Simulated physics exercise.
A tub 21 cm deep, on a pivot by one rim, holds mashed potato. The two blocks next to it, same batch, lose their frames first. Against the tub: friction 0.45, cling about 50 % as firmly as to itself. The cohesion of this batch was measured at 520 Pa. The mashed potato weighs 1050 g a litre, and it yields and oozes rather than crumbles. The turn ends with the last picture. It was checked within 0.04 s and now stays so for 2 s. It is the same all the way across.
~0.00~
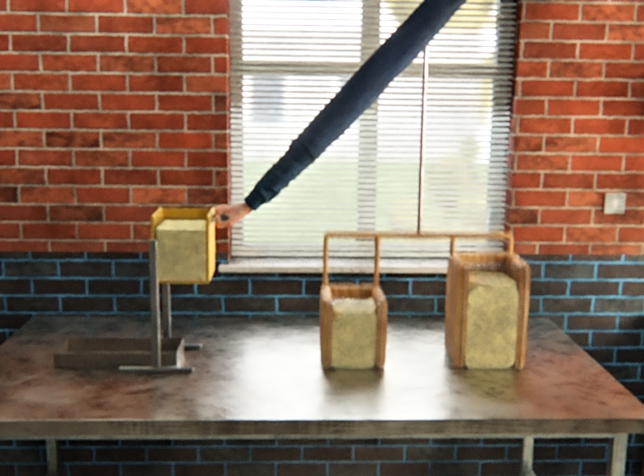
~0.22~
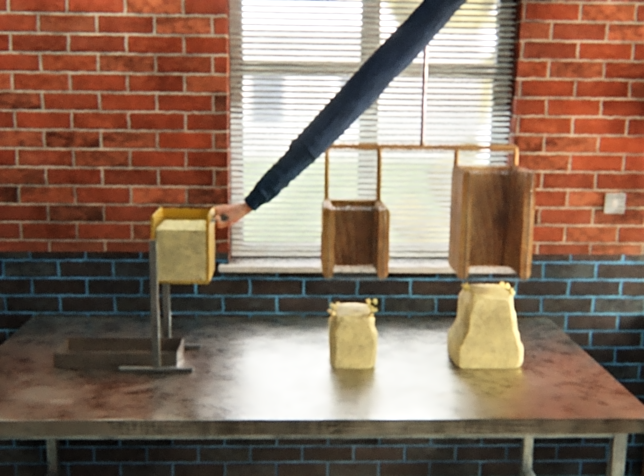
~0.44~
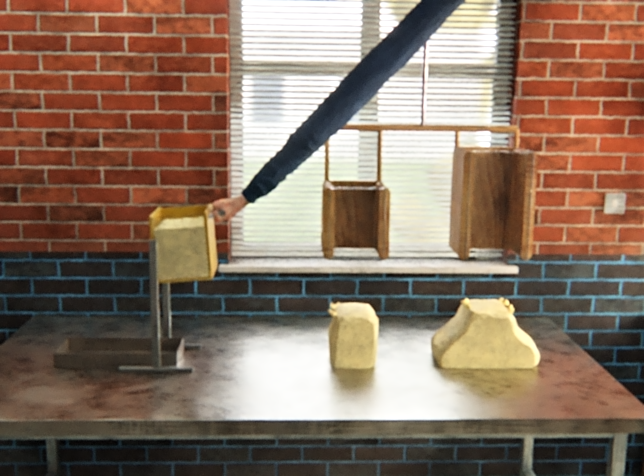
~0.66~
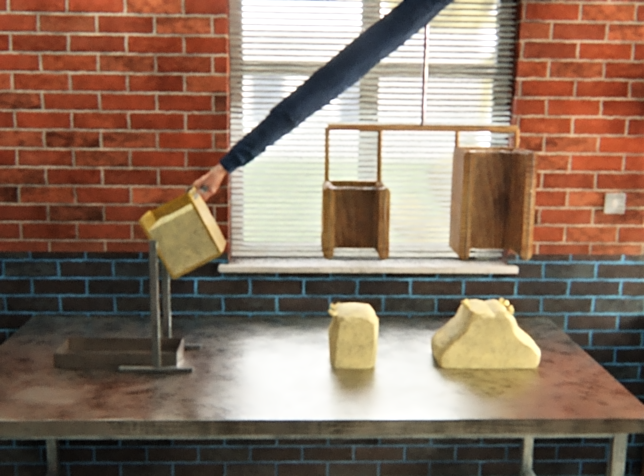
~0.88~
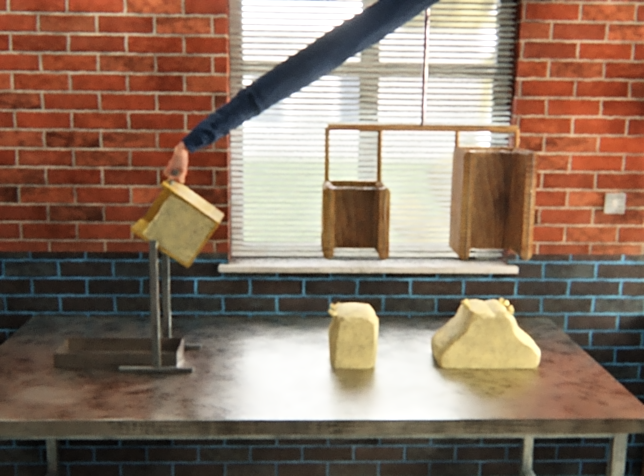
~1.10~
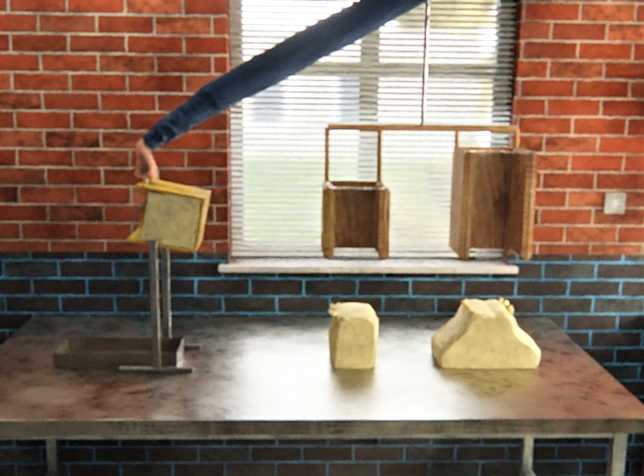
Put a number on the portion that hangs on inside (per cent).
Expect roughly 100 %.
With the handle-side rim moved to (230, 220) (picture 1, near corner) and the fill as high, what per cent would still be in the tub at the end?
In that case some 100 per cent.
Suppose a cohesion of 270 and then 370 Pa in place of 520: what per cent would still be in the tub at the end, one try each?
In that order: 100 %, 100 %.
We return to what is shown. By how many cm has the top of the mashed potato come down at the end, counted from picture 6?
About 0 cm.
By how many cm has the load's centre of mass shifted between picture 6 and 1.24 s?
Roughly 0 cm.
By 1.24 s, the tub is at 79 degrees and holds 100 %.
By 1.41 s, the tub is at 79 degrees and holds 100 %.
By 1.58 s, the tub is at 79 degrees and holds 100 %.
By 1.75 s, the tub is at 79 degrees and holds 100 %.
By 3.10 s, at the end, the tub is at 79 degrees and holds 100 %.
